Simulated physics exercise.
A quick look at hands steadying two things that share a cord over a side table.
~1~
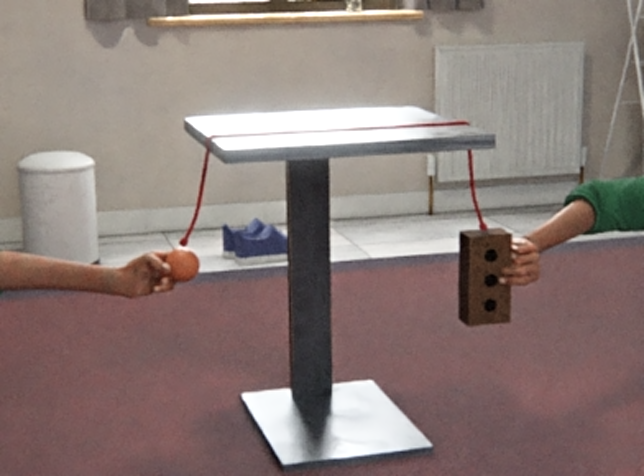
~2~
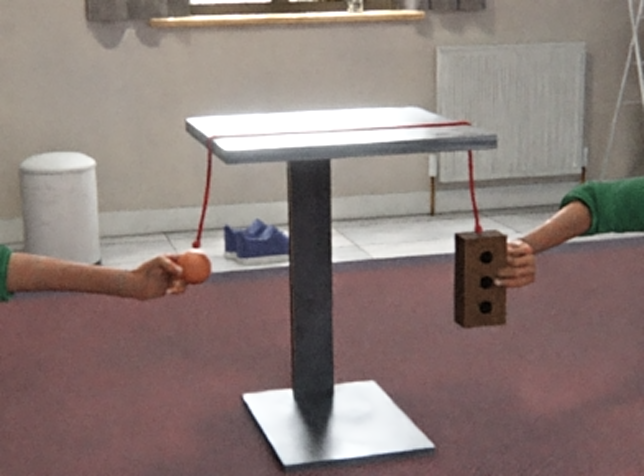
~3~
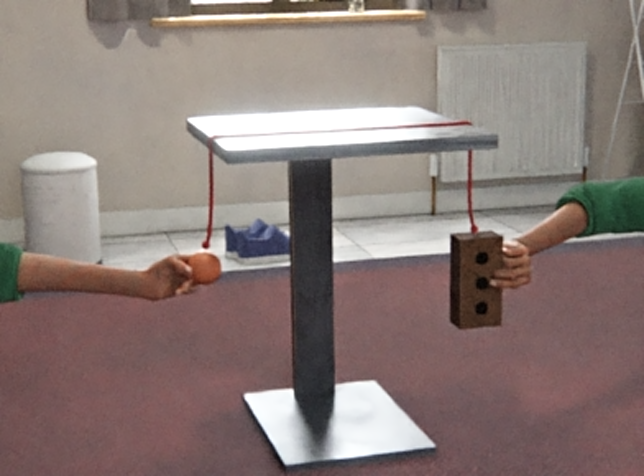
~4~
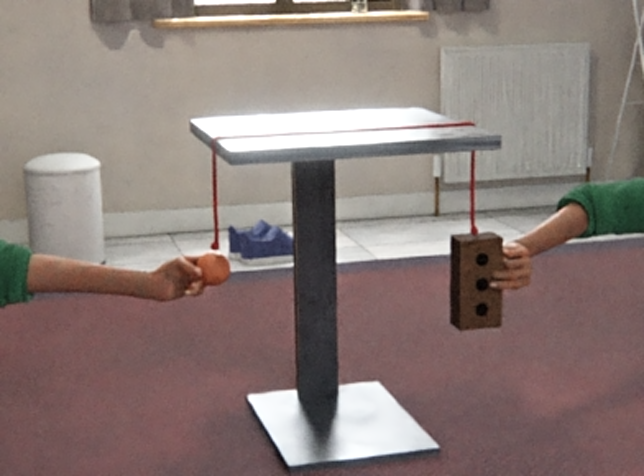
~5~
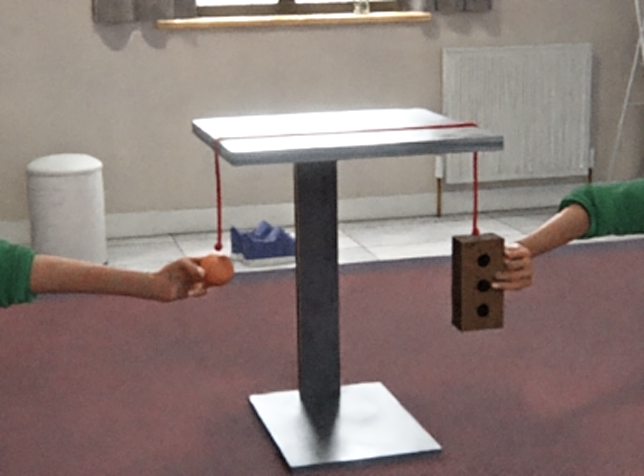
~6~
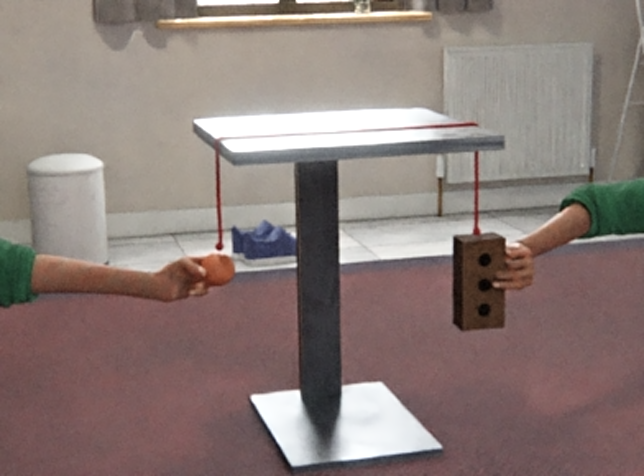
Indoors at a small table, hands steadying an orange and a brick joined by a red cord, the orange easing slightly right.
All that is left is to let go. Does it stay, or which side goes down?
As it turns out, the cord is pulled to the right.
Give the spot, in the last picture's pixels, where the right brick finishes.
It ends at (476, 382).
Then, 0.34 s past the final frame, left orange higher near (221, 207); right brick lower near (476, 341).
Then, 0.66 s past the final frame, left orange higher near (206, 171); right brick lower near (471, 371).
Then, 1.22 s past the final frame, left orange higher near (200, 145); right brick down on the floor near (475, 383).
When it is over, left orange higher near (200, 145); right brick down on the floor near (476, 382). The cord slides rightwards.
